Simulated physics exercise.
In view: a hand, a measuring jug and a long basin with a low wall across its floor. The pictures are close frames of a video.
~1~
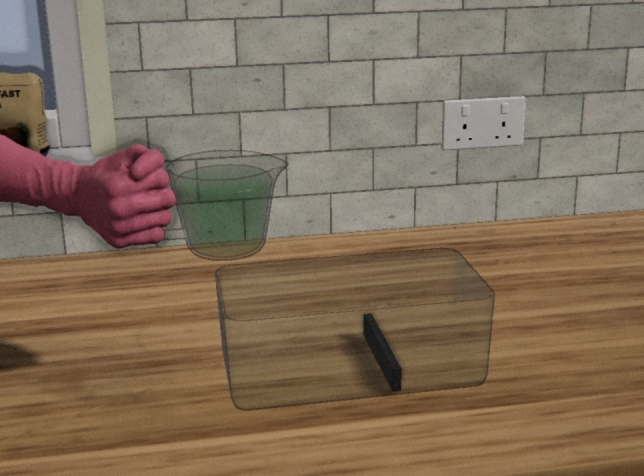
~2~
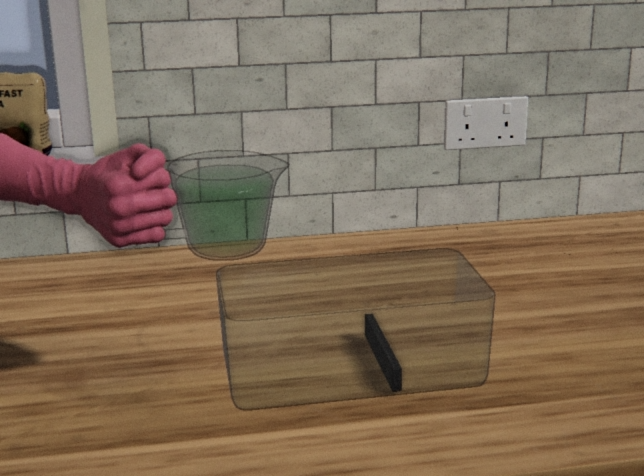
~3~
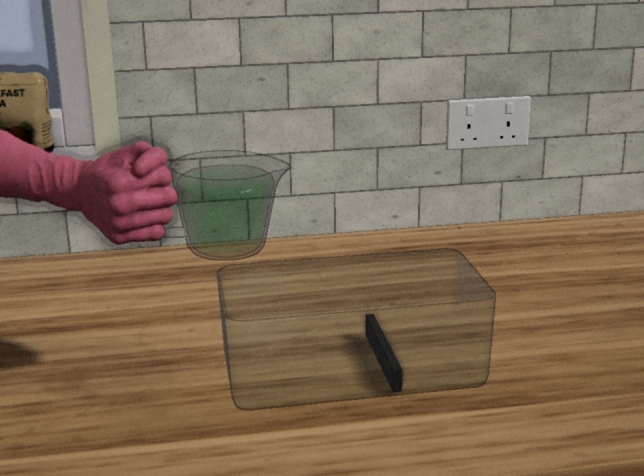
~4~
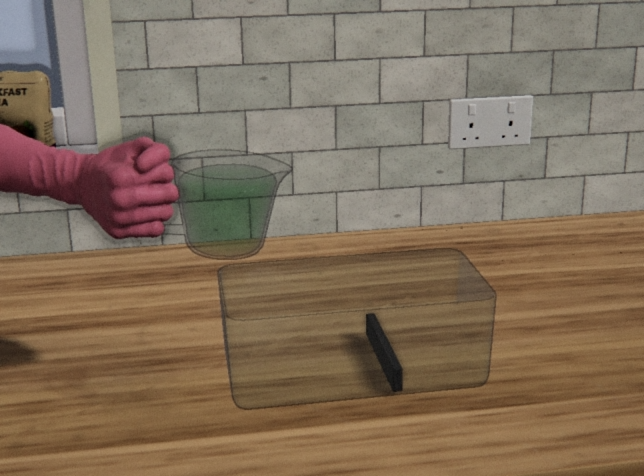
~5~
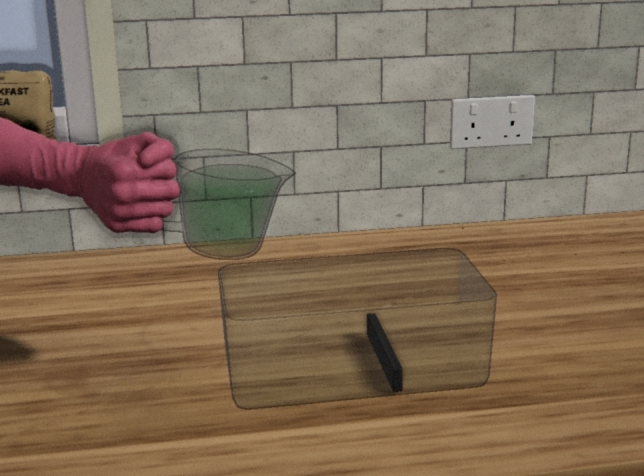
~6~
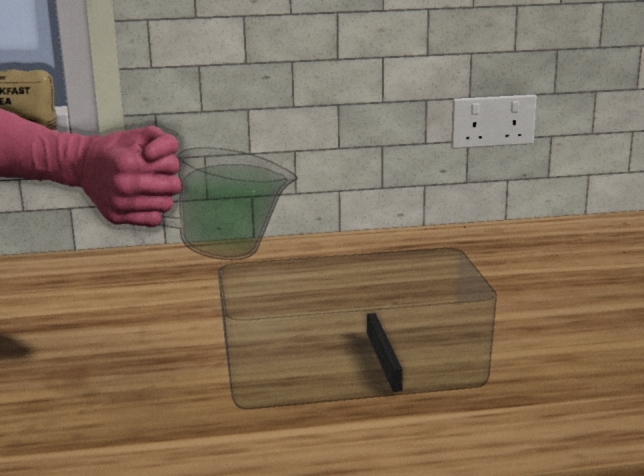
To begin with, a pink-gloved hand holds a clear jug of green liquid upright above a wooden counter, beside a see-through basin with a low dark wall inside. The jug then tilts slowly to the right, a little further each moment, while the basin stays still.
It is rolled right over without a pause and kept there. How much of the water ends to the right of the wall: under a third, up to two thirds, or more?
In the end not even a third is right of the wall.
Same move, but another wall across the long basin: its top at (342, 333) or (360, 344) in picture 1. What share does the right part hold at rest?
First some 35, then 20 per cent.
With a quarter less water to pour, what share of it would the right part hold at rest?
Near 10 %.
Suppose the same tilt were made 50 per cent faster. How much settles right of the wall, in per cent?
Close to 15 per cent.
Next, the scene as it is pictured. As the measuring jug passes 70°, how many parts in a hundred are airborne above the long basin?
About 20 per cent.
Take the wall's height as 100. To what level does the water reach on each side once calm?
Near 60 on the left, 10 on the right.
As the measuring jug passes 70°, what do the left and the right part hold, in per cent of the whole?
Some 20 per cent left and 0 right.
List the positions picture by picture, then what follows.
In the first frame, it leans 0°; its right rim is at (288, 162); the water meets the walls at (173, 180) and (272, 173); the long basin's rim runs from (220, 294) to (475, 272); the wall's top is at (381, 341).
In the second frame, it leans 1°; its right rim is at (289, 163); the water meets the walls at (174, 180) and (274, 174).
In the third frame, it leans 2°; its right rim is at (291, 165); the water meets the walls at (175, 179) and (275, 174).
In the fourth frame, it leans 5°; its right rim is at (293, 167); the water meets the walls at (177, 178) and (278, 175).
In the fifth frame, it leans 8°; its right rim is at (295, 171); the water meets the walls at (180, 179) and (281, 175).
In the sixth frame, it leans 13°; its right rim is at (298, 176); the water meets the walls at (182, 179) and (286, 176).
A moment on, the tilt is 70° and 60 per cent is still to pour, 20 is left of the wall and 0 right of it.
Next, the tilt is 107° and 6 per cent is still to pour, 83 is left of the wall and 6 right of it.
Then the tilt is 114° and 0 per cent is still to pour, 88 is left of the wall and 11 right of it.
Later the tilt is 114° and 0 per cent is still to pour, 87 is left of the wall and 12 right of it.
In the end 87 per cent lies left of the wall, 12 right of it and 1 outside.
